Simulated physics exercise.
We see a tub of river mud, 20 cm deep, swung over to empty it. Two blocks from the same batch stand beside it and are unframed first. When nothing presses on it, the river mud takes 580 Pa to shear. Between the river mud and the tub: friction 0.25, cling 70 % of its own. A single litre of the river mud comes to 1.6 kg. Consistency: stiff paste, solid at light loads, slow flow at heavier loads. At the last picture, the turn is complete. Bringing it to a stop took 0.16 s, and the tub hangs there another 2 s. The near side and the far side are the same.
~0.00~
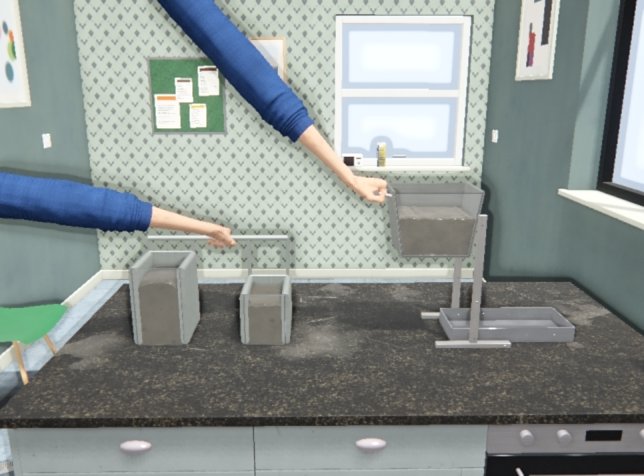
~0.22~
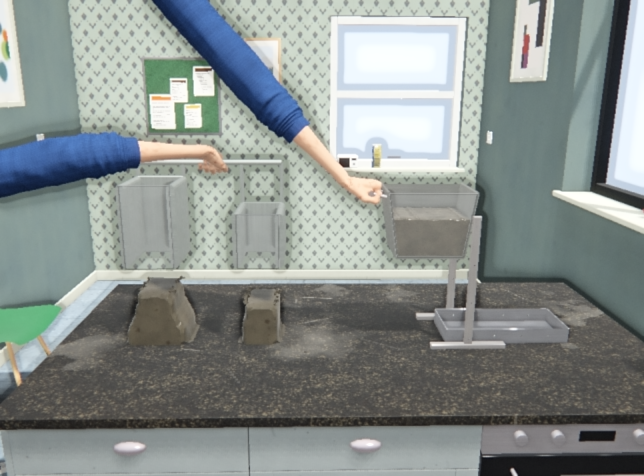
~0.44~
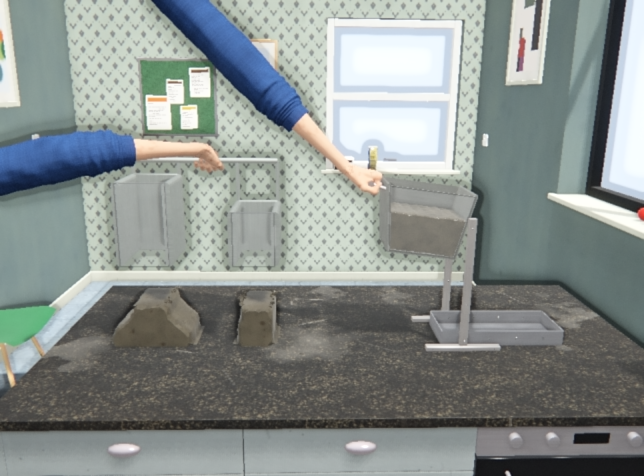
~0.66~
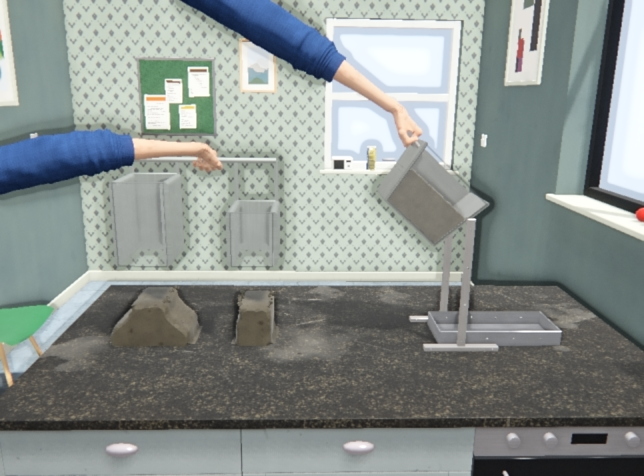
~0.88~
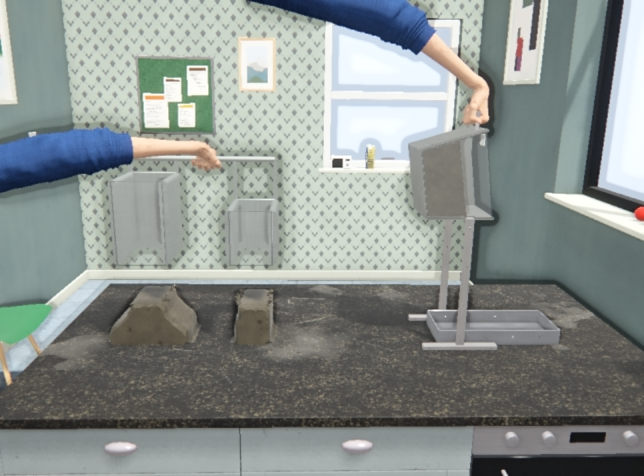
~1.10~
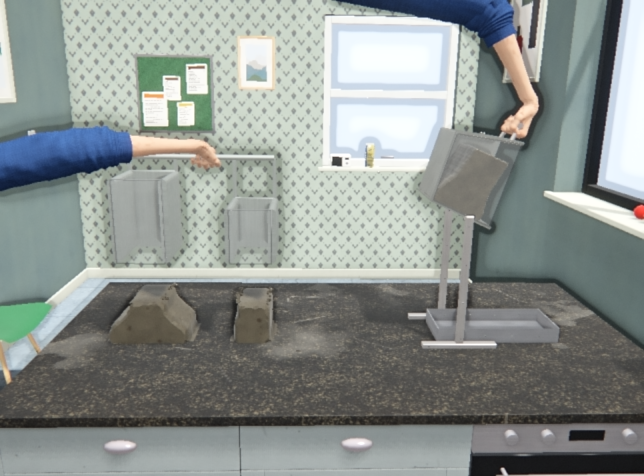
A tub of grey-brown mud was swung over to the right by one hand, the mud still inside, after another hand lifted two molds off blocks and the left block sagged lower.
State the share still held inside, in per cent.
Roughly 0 per cent is still held inside.
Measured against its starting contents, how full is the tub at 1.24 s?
50 %, roughly.
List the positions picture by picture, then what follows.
Handle-side rim at (396, 192), tilt 0 degrees; crest of the river mud at (421, 218); block heights 22 cm, 14 cm (left to right), in the first frame.
Handle-side rim at (391, 193), tilt 0 degrees; crest of the river mud at (416, 219); block heights 18 cm, 14 cm (left to right), in the second frame.
Handle-side rim at (391, 185), tilt 7 degrees; crest of the river mud at (395, 212); block heights 14 cm, 14 cm (left to right), in the third frame.
Handle-side rim at (428, 145), tilt 42 degrees; crest of the river mud at (414, 170); block heights 14 cm, 14 cm (left to right), in the fourth frame.
Handle-side rim at (488, 132), tilt 81 degrees; crest of the river mud at (457, 142); block heights 14 cm, 14 cm (left to right), in the fifth frame.
Handle-side rim at (522, 145), tilt 106 degrees; crest of the river mud at (476, 149); block heights 14 cm, 14 cm (left to right), in the sixth frame.
After 1.24 s, the tub is at 106 degrees and holds 50 %.
After 1.41 s, the tub is at 106 degrees and holds 2 %.
After 1.58 s, the tub is at 106 degrees and holds 0 %.
After 1.75 s, the tub is at 106 degrees and holds 0 %.
After 3.10 s, the tub is at 106 degrees and holds 0 %.
